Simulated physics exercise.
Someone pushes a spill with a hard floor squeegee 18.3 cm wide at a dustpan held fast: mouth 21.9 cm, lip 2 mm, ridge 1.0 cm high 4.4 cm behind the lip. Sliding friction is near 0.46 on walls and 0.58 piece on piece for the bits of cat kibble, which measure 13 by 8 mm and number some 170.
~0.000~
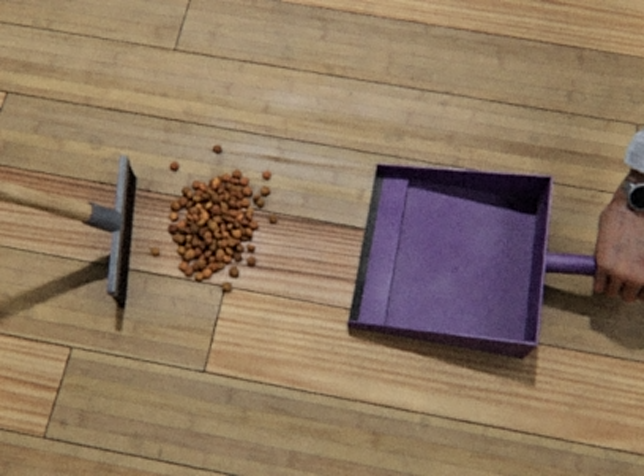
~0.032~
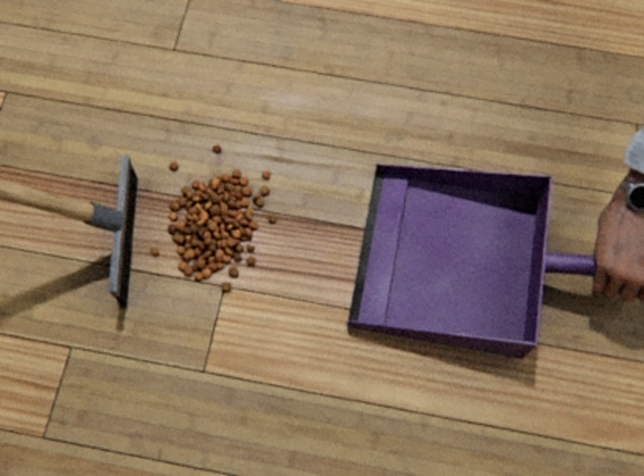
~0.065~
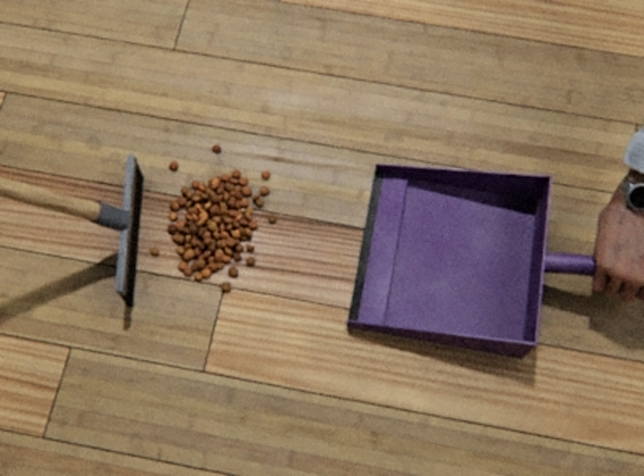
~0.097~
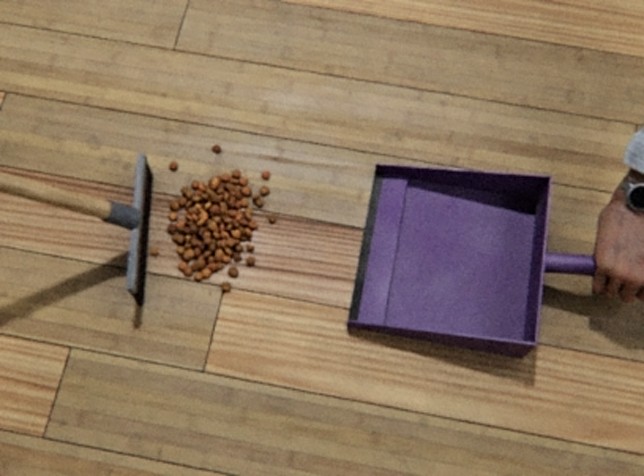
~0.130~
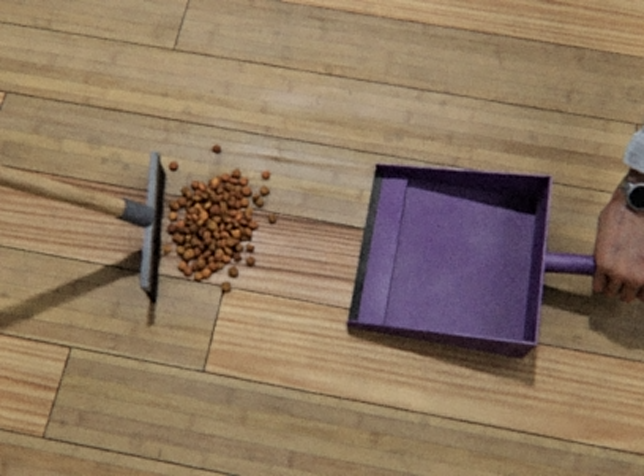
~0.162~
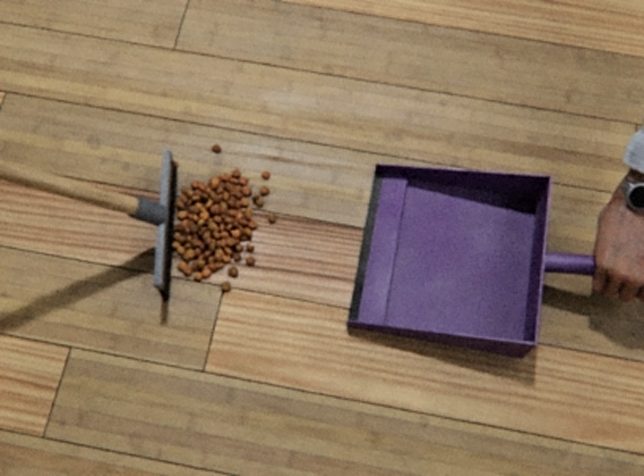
A hand holding a purple dustpan still on a wooden floor while a squeegee slides right into small brown pellets.
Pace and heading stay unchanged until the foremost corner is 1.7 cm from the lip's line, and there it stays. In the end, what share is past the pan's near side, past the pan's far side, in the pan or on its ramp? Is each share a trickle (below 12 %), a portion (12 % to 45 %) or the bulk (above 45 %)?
In order: Near side: A tiny portion. Far side: A sizeable portion. Pan: A sizeable portion.
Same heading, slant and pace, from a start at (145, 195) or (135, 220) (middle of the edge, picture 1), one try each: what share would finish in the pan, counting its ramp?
The two tries give about 20 % and about 30 %.
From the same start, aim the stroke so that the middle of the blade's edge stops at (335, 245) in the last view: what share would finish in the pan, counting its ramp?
Some 25 percent.
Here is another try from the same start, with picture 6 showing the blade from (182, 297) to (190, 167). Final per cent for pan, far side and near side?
Final per cent - pan 25, far 5, near 0.
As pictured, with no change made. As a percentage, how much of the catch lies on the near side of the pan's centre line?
Something like 20 per cent of the catch.
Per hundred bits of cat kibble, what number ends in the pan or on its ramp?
About 25 per cent.
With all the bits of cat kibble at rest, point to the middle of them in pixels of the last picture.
I'd put it at about (362, 200).
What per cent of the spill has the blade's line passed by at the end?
Estimate: About 10 %.
After 0.39 s, middle of the blade 14 cm from the lip; 0 % over the lip, far side 0 %, near side 0 %.
After 0.53 s, middle of the blade 7 cm from the lip; 0 % over the lip, far side 10 %, near side 0 %.
Then, at 0.81 s, middle of the blade 3 cm from the lip; 25 % over the lip, far side 20 %, near side 0 %.
At rest (1.4 s), near side 0 %, far side 20 %, pan 25 %, in front of the lip or behind the blade 55 %.
